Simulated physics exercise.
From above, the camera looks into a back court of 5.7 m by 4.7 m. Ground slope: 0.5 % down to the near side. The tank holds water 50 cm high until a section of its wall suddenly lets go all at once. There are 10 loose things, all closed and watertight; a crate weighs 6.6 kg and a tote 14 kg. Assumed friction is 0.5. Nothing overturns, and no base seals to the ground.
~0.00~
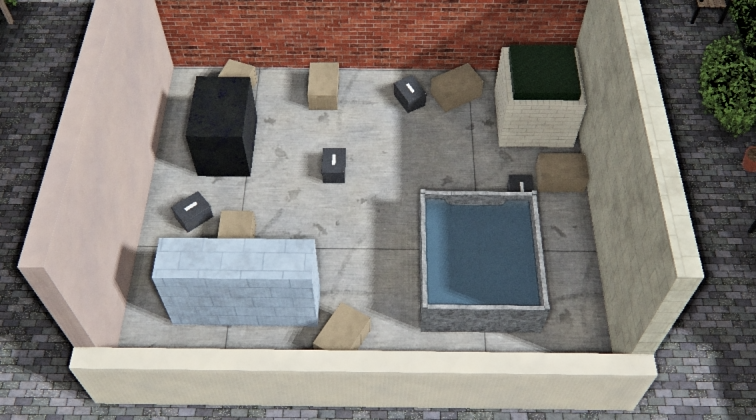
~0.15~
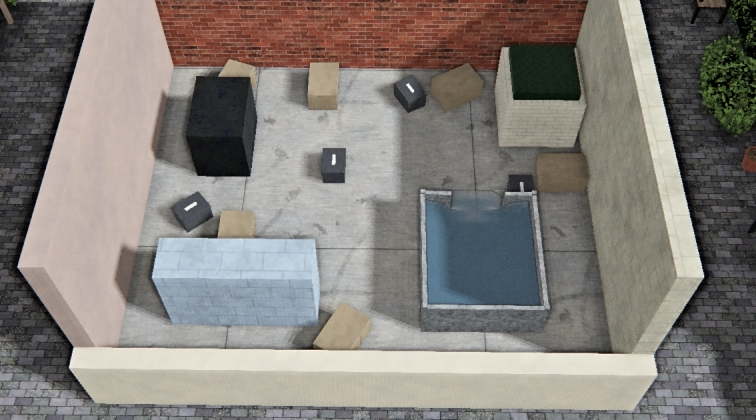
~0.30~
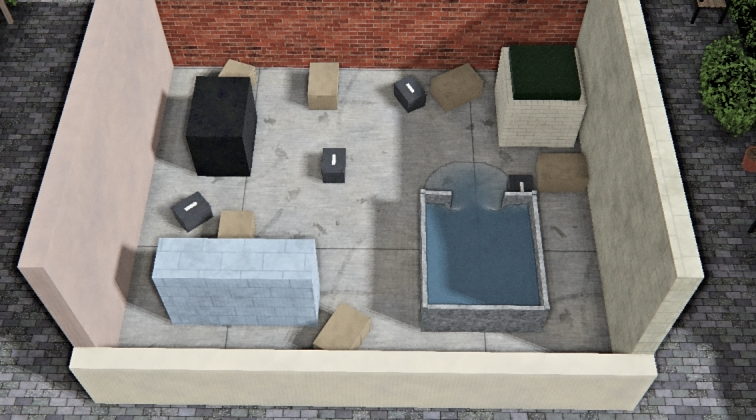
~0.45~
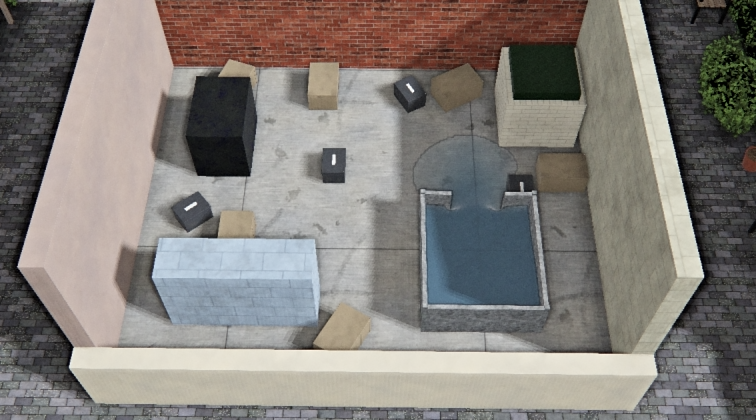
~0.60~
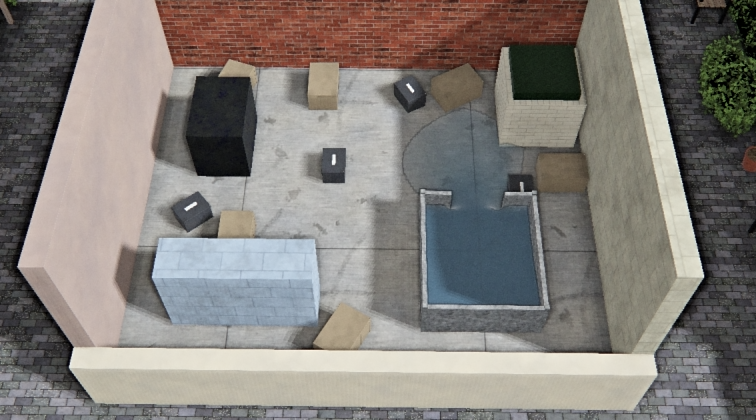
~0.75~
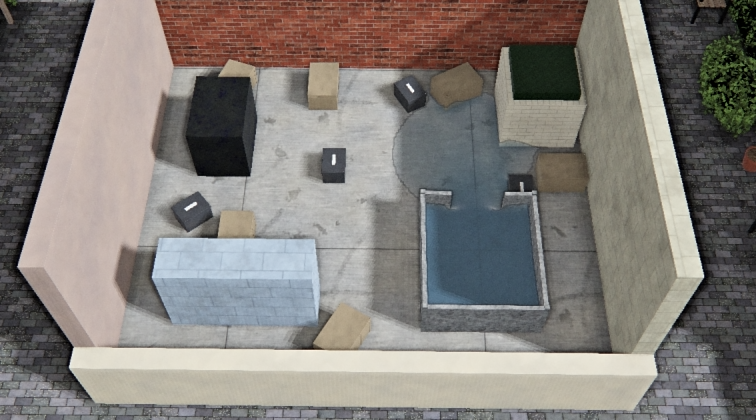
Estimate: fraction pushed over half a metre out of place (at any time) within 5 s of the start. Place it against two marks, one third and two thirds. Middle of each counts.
I reckon it gets to one third but stops short of two thirds.
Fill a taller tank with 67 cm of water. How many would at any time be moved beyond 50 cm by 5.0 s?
It would come to 5 of them.
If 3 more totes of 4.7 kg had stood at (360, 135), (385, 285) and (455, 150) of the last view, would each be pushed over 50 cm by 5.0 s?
In turn: Past it, short of it, past it.
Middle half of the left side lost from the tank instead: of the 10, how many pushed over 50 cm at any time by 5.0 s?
In that case 3 of them.
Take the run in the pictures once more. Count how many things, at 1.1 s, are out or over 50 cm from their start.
I count 0 of them.
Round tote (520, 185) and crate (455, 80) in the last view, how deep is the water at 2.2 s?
I'd put it at 4 cm and 15 cm respectively.
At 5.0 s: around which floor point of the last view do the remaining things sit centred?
(312, 187).
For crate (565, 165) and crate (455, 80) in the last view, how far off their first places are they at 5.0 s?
Distances: 150 cm; 300 cm.
After 1.1 s 0 of 10 are over 50 cm from their spots; 0 afloat.
After 2.2 s 1 of 10 are over 50 cm from their spots; 1 afloat.
After 3.5 s 5 of 10 are over 50 cm from their spots; 2 afloat.
After 5.0 s 5 of 10 are over 50 cm from their spots, and 5 have been at some point; 4 afloat.
